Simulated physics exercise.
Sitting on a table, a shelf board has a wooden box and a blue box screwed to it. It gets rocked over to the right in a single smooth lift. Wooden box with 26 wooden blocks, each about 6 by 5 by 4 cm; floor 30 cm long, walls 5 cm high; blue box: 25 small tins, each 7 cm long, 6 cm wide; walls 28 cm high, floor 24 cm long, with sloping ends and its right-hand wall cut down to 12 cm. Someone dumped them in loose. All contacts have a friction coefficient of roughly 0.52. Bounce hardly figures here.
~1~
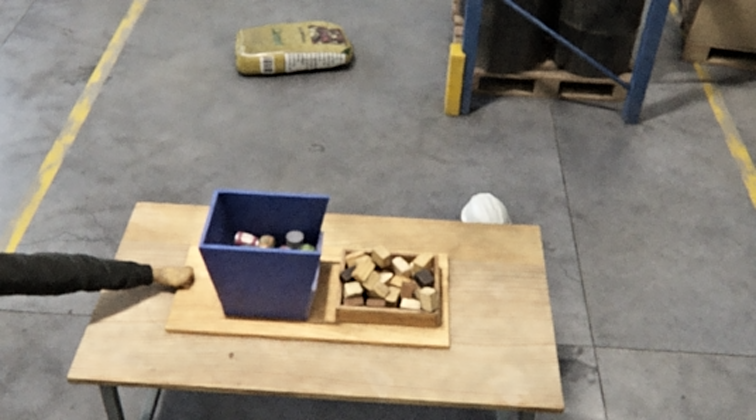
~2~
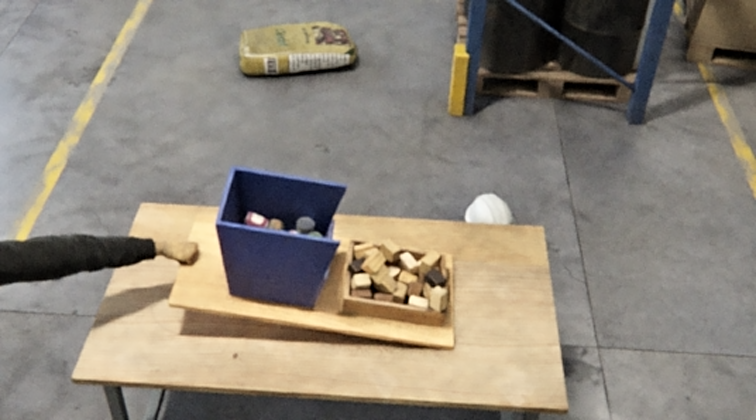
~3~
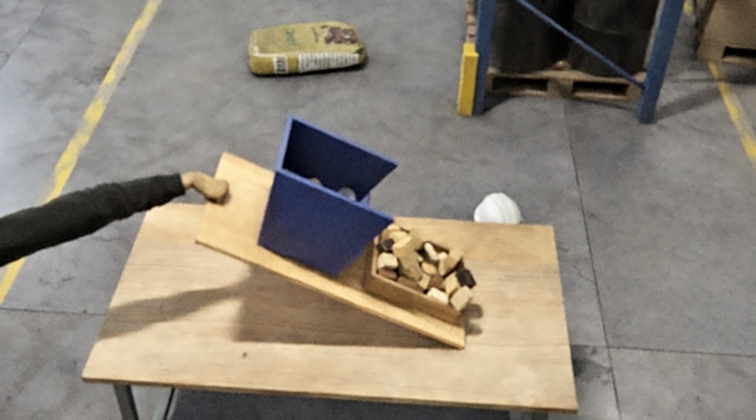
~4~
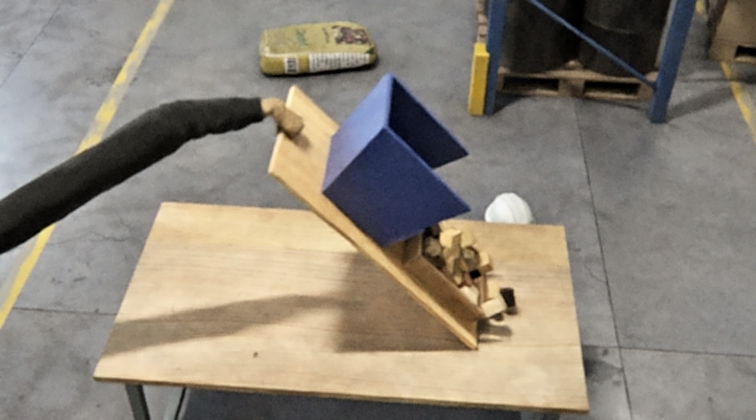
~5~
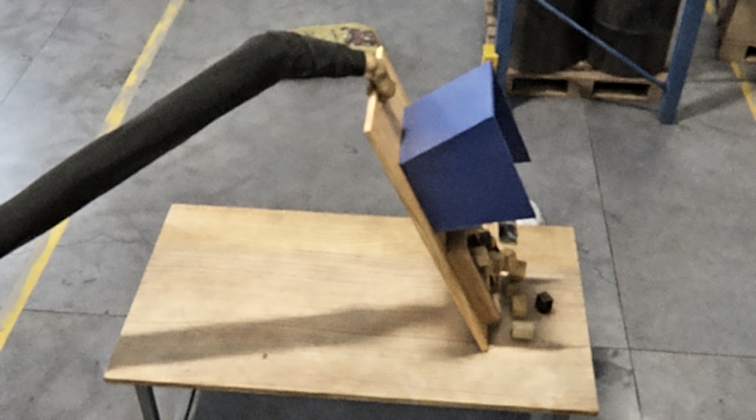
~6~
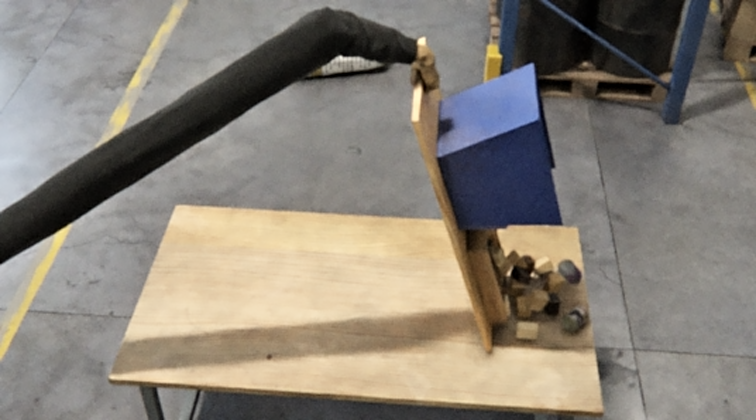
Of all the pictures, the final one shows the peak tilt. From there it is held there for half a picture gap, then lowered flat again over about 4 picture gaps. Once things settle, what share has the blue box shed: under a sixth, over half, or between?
It sheds the bulk.
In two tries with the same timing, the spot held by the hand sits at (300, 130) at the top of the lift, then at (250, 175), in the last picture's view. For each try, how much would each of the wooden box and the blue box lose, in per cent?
Wooden box: 30 %, then 20 %; blue box: 20 %, then 0 %.
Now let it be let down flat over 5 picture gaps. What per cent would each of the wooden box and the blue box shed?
Well, that would cost the wooden box 40 per cent and the blue box 80 per cent.
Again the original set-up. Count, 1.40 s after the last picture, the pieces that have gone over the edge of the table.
About 8.
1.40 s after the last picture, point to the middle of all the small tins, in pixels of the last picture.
Centre: About (521, 302) px.
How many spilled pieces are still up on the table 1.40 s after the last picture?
Roughly 20.
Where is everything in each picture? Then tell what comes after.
In the first frame (each is followed by its nearest rim corner in this view; the camera pans a little), blue box, (322, 253); wooden box, (435, 313); 0° from level; none out.
Blue box, (341, 242); wooden box, (443, 312); 8° from level, in the second frame.
Blue box, (395, 220); wooden box, (461, 310); 26° from level, in the third frame.
Blue box, (471, 209); wooden box, (483, 312); 47° from level; 3 out, the lowest block at (508, 297), in the fourth frame.
Blue box, (537, 217); wooden box, (501, 317); 65° from level; 9 out, the lowest block at (519, 306), in the fifth frame.
Blue box, (563, 224); wooden box, (508, 319); 73° from level; 12 out, the lowest block at (523, 307), in the sixth frame.
Then, 0.22 s after the last picture, tilt 67°; wooden box 16 in, 10 out and blue box 15 in, 10 out.
Then, 0.50 s after the last picture, tilt 29°; wooden box 16 in, 10 out and blue box 4 in, 21 out.
Then, 0.90 s after the last picture, tilt 0°; wooden box 15 in, 11 out and blue box 4 in, 21 out.
Final count (1.40 s after the last picture), wooden box 15 in, 11 out and blue box 4 in, 21 out. Asked share, 21 of 25, 84 per cent.
